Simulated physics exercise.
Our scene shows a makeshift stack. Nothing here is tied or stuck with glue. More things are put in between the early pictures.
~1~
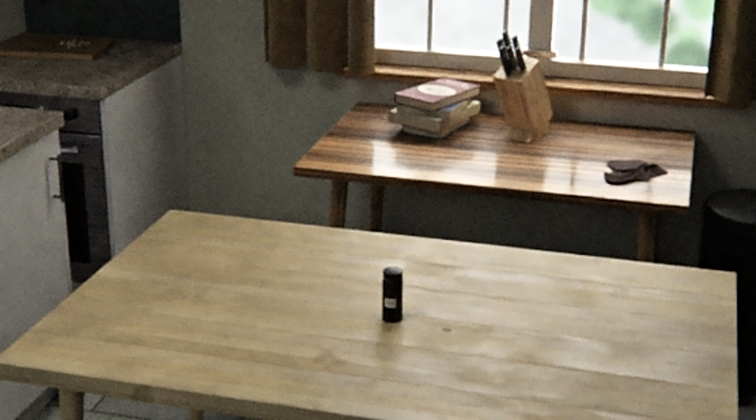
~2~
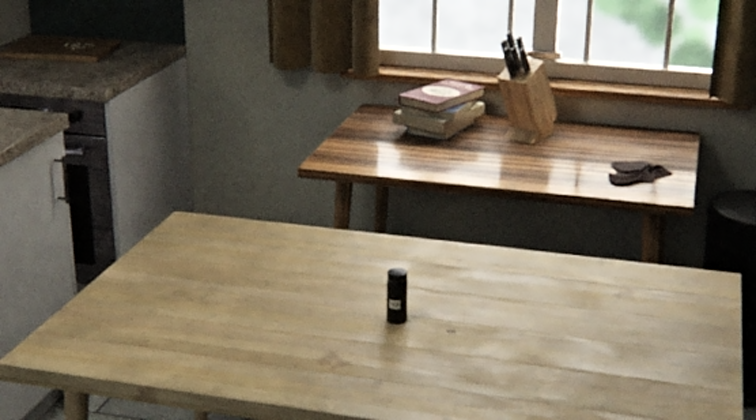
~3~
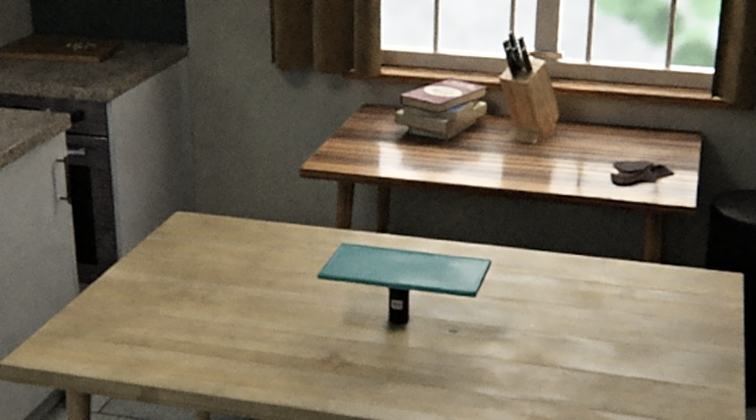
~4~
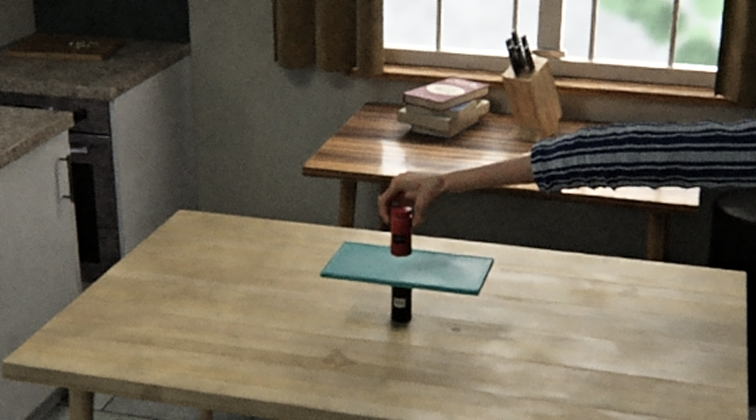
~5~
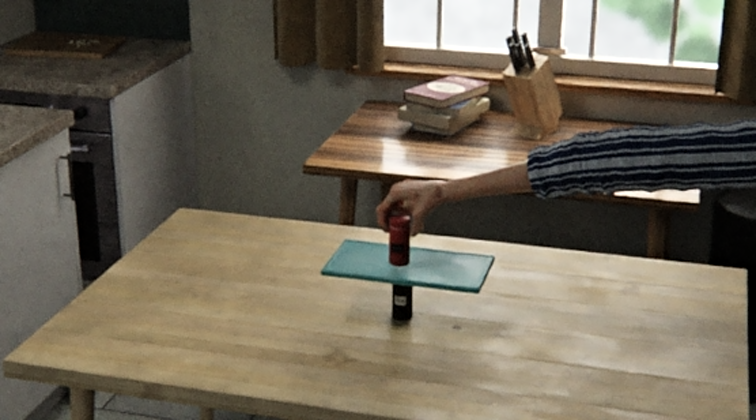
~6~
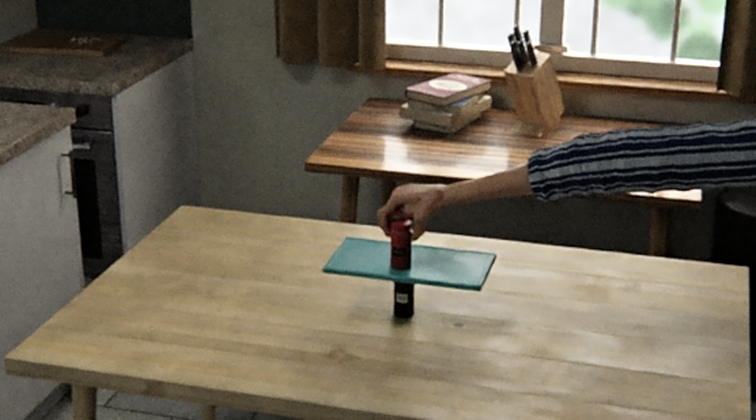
In the video, a black shaker stands on a wooden table, and then a teal board appears on top of it. A hand in a striped sleeve lowers a red shaker onto the board and keeps hold of it.
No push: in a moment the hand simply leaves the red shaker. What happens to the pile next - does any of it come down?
Oh, it remains standing just fine.
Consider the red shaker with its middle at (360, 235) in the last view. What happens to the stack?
What happens next is that it remains standing.
Then, 0.30 s after the last picture, nothing has stirred.
Then, 0.70 s after the last picture, red shaker resting near (401, 244).
At rest, all 3 in place. Seen from the same camera at the end, red shaker near (401, 244). The stack stays up.
